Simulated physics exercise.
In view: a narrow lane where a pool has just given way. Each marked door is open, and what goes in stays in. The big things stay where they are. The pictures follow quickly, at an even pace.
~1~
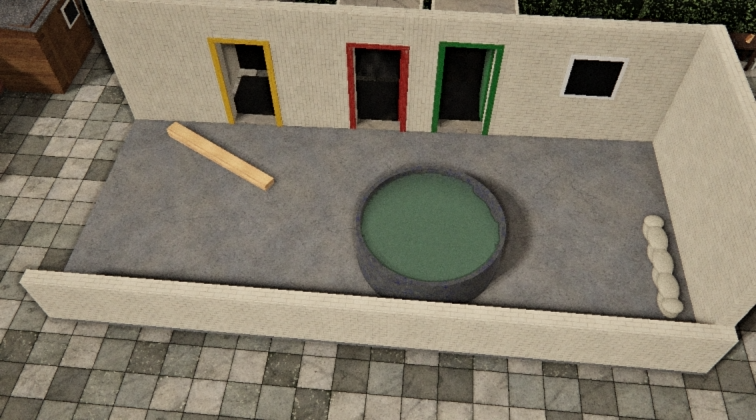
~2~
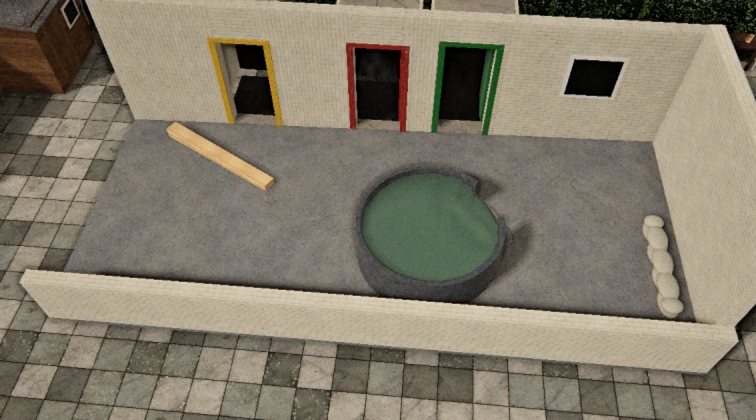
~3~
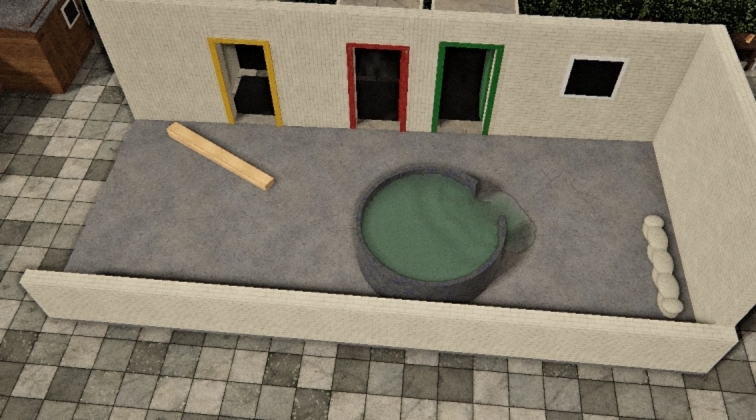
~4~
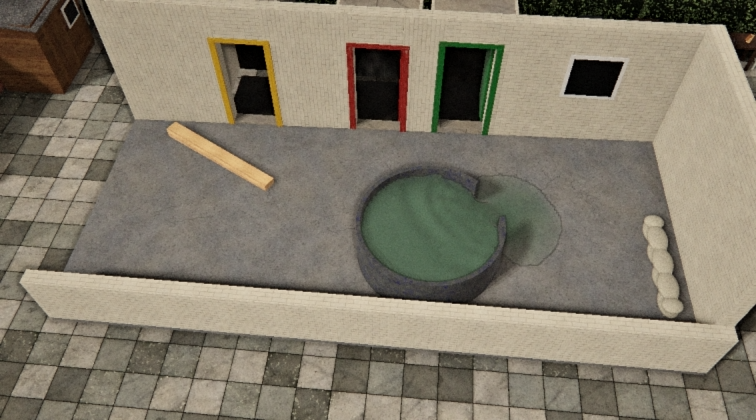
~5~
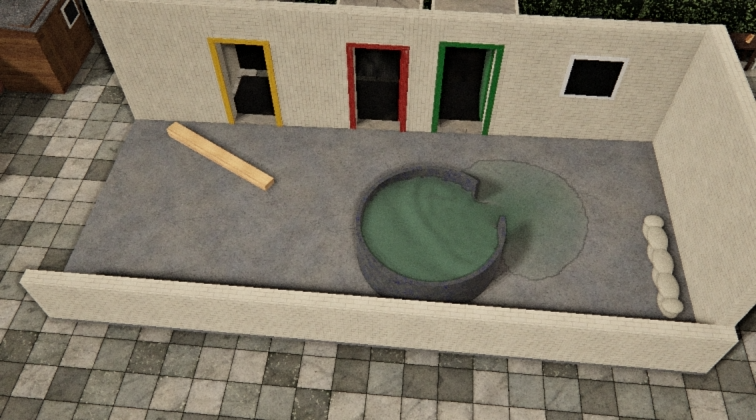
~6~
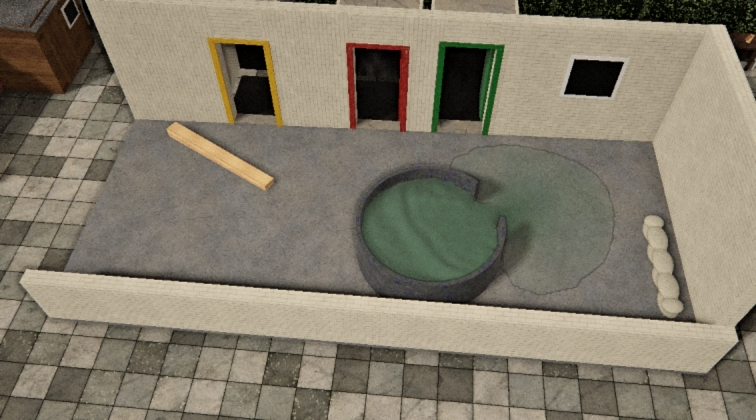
In this clip, a round, dark-walled pool of green water in a walled yard opens on its right side, and water pours through the gap, spreading rightward across the grey ground in a widening, thin, rounded sheet.
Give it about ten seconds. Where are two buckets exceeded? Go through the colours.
One by one: The yellow door stays under that; the red door stays under that; the green door stays under that.
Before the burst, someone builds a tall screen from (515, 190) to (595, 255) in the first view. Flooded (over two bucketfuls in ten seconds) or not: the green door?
In short: Green floods.
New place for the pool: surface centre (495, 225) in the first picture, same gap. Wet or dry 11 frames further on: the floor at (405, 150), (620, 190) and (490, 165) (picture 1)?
In that order: No water, wet, not flooded.
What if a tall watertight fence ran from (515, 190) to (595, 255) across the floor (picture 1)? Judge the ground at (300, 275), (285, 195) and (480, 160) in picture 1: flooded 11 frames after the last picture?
In that order: Clear, clear, wet.
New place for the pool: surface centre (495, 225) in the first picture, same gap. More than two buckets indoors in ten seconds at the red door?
In short: Red door keeps below it.
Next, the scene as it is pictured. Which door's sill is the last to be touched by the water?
It is the yellow-painted one.
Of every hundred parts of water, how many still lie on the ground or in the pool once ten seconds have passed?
I make it 94 per cent.
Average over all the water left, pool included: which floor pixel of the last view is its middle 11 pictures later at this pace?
At about (485, 226).
A moment on, water covers 25 % of the floor; the yellow door not reached, the red door not reached, the green door wet at the sill, nothing in.
Next, water covers 30 % of the floor; the yellow door not reached, the red door not reached, the green door wet at the sill, nothing in.
Then, water covers 35 % of the floor; the yellow door not reached, the red door wet at the sill, nothing in, the green door wet at the sill, nothing in.
Later, water covers 60 % of the floor; the yellow door wet at the sill, nothing in, the red door wet at the sill, nothing in, the green door wet at the sill, nothing in.
In the end, water covers 85 % of the floor; the yellow door under two buckets in, the red door under two buckets in, the green door wet at the sill, nothing in.
